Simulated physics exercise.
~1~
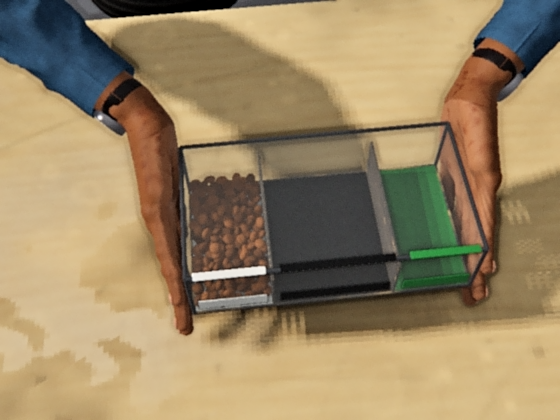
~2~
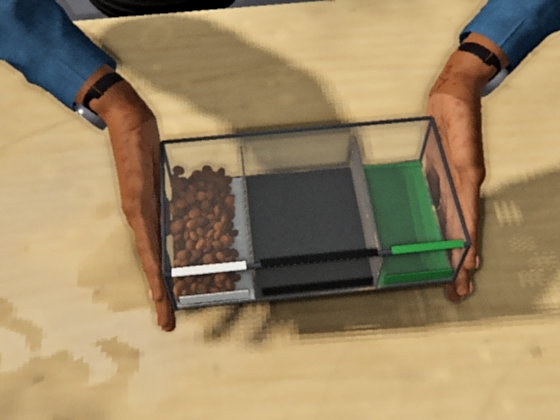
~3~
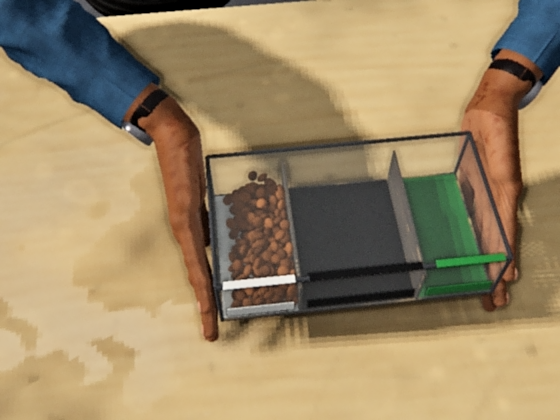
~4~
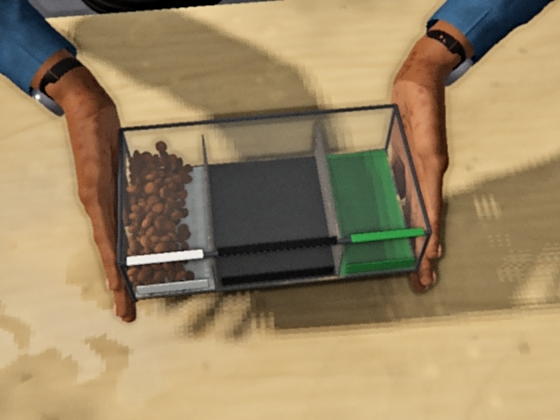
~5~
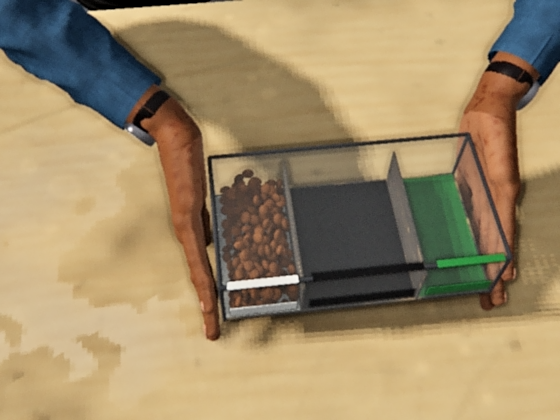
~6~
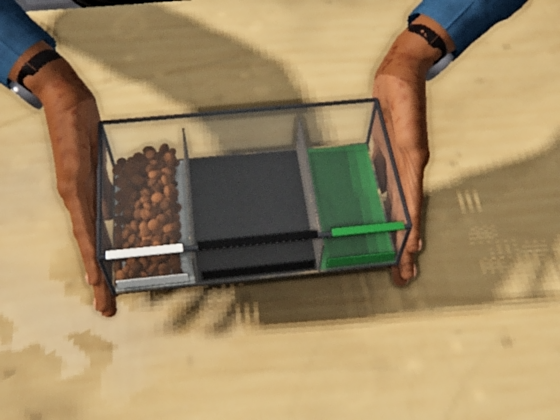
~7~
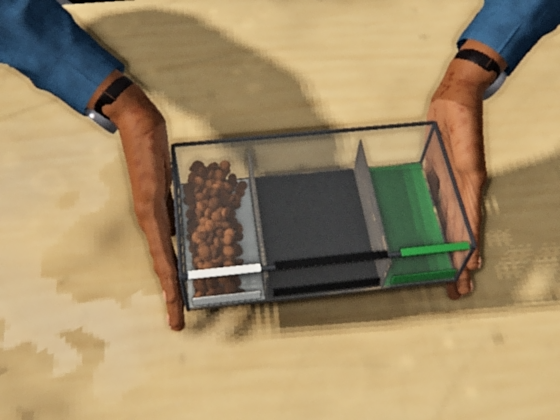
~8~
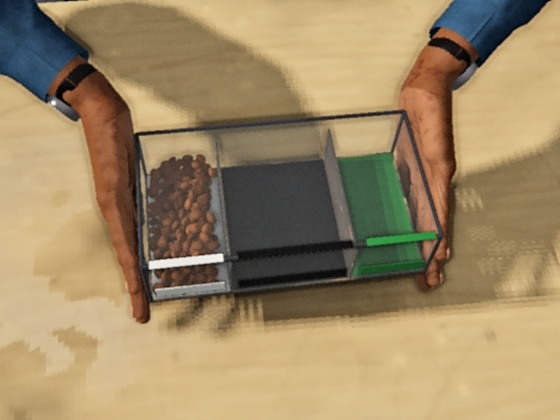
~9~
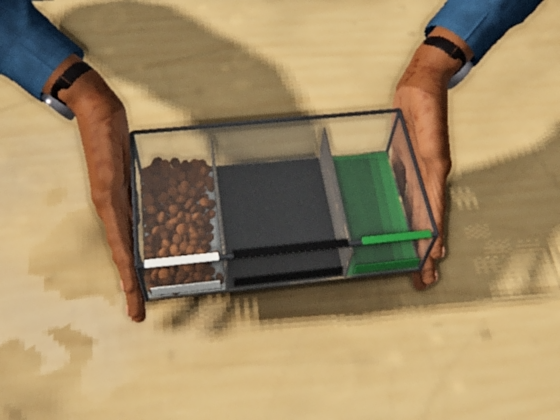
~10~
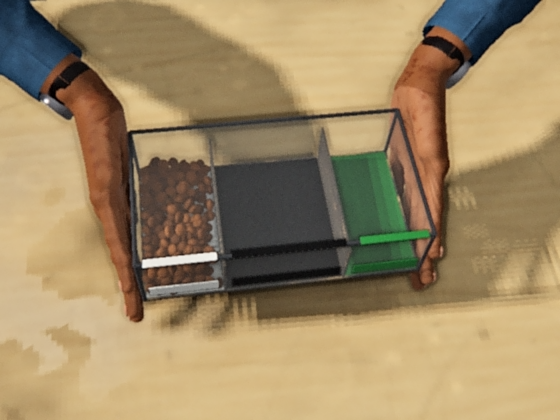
Two hands shake a clear lidded box side to side, and the brown pieces stay in the white section.
